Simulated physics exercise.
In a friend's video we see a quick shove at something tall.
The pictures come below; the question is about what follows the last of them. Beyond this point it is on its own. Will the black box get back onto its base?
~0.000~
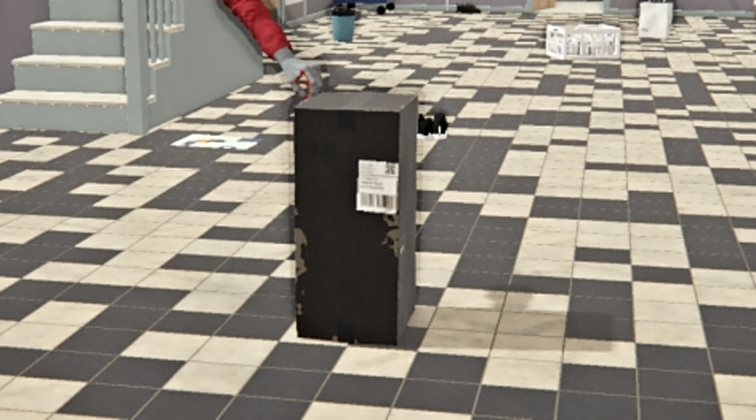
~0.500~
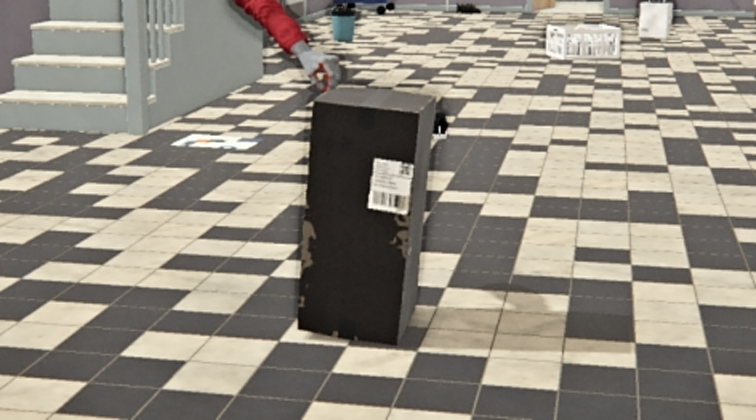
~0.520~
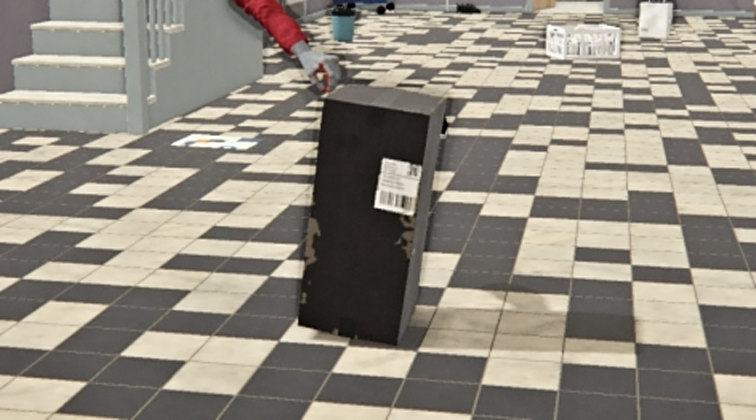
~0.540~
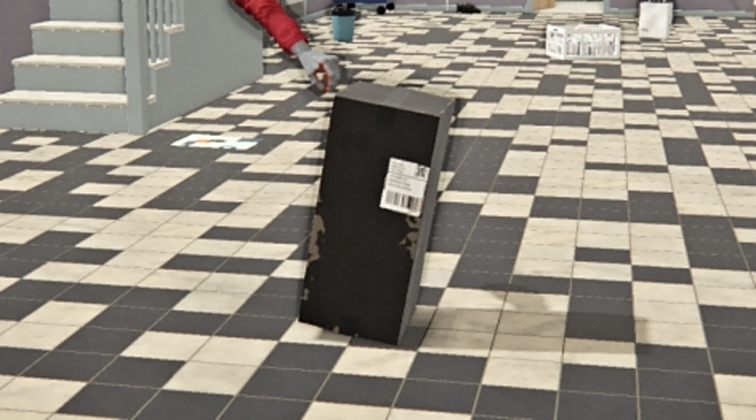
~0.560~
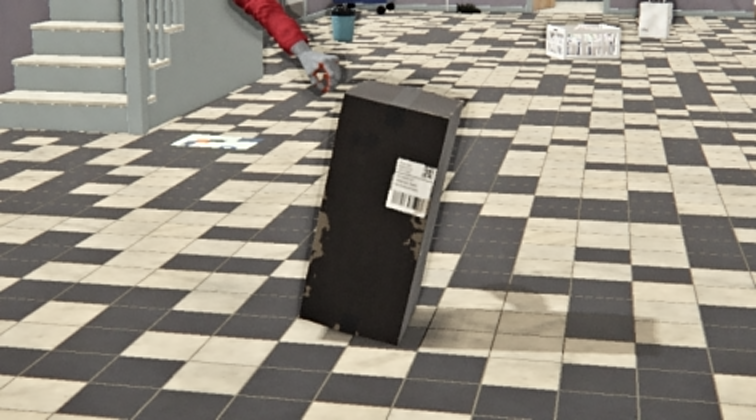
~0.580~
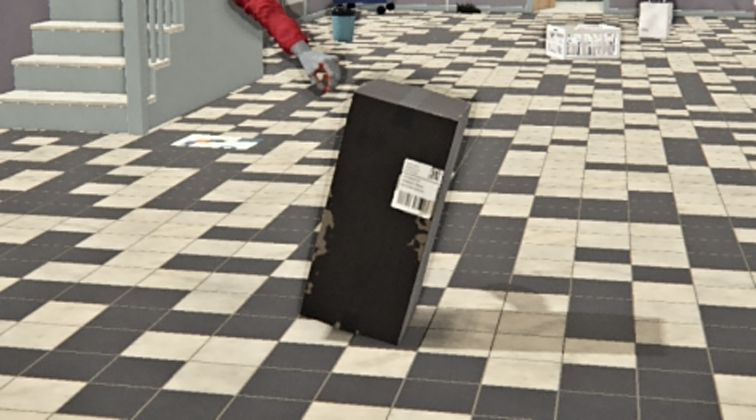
No: It tilts too far.
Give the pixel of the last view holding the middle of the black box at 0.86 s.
Look for its middle near pixel (446, 215).
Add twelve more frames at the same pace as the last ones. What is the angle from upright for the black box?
Around 35°.
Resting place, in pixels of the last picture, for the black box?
Near (525, 287).
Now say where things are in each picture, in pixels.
Black box (358, 215) upright, in the first frame.
Black box (367, 212) 5° off upright, in the second frame.
Black box (373, 211) 7° off upright, in the third frame.
Black box (377, 210) 9° off upright, in the fourth frame.
Black box (382, 208) 12° off upright, in the fifth frame.
Black box (386, 208) 14° off upright, in the sixth frame.
By 0.86 s, black box 41° off upright near (446, 215).
When it is over (1.6 s), the black box topples, near (525, 288).
